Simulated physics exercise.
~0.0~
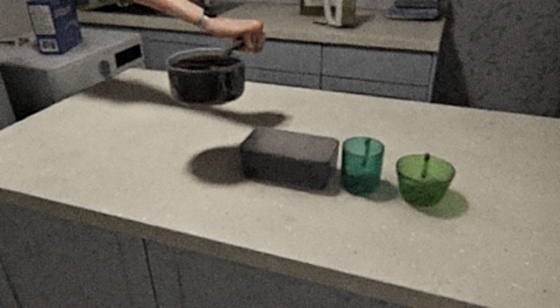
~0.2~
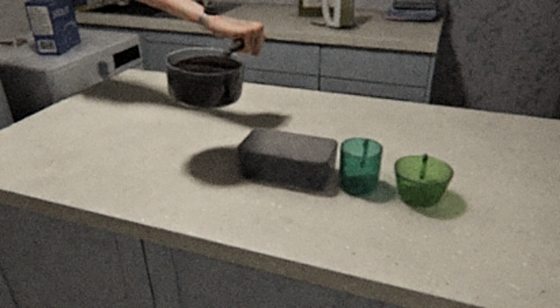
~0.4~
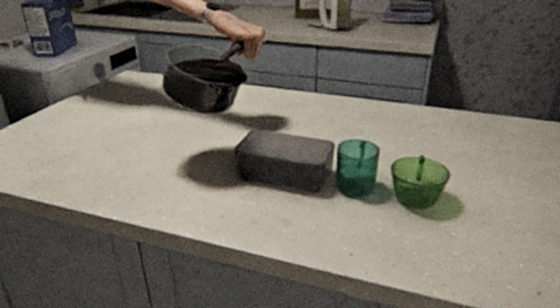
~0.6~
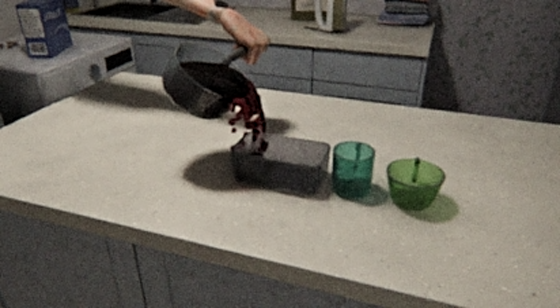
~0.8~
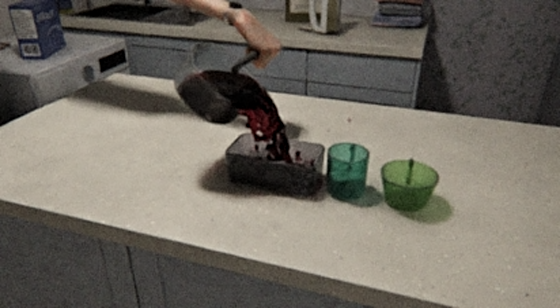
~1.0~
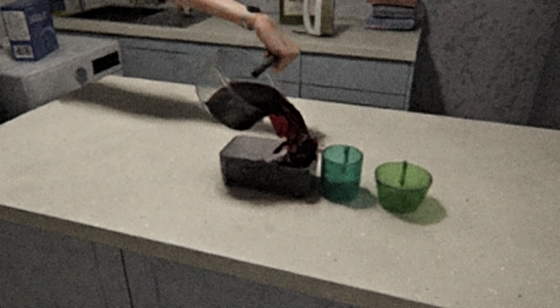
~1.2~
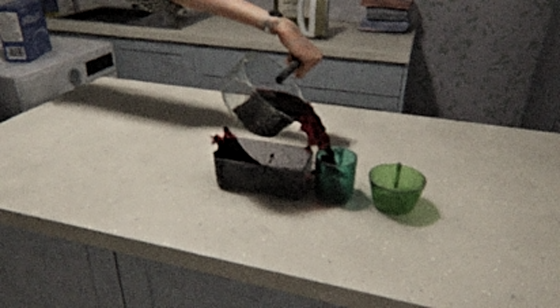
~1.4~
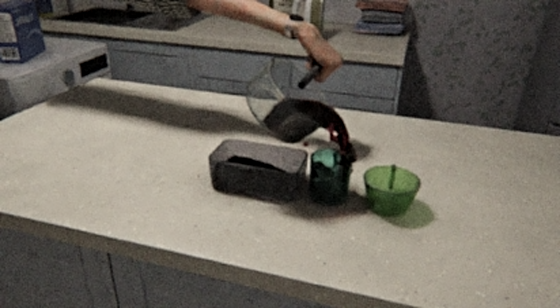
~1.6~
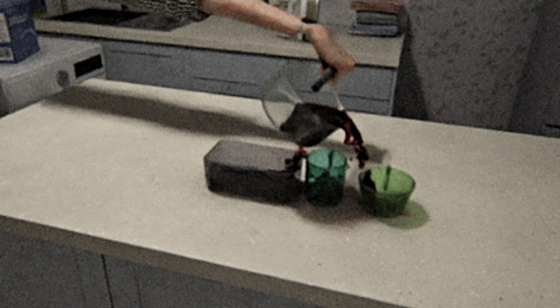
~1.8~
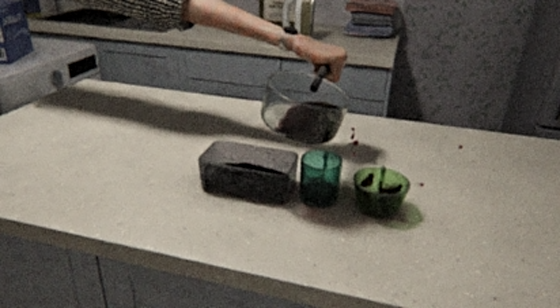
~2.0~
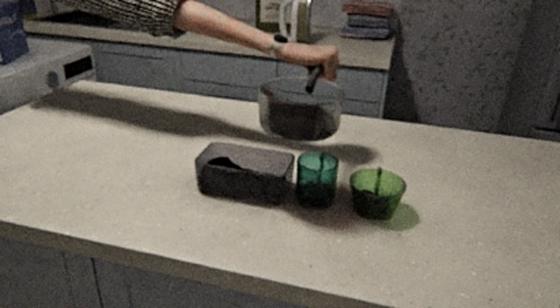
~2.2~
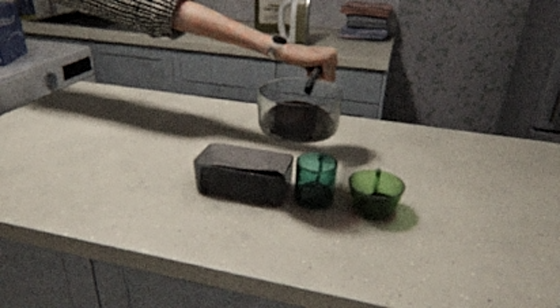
A hand pours dark red wine from a saucepan rightward across three vessels, then levels it.
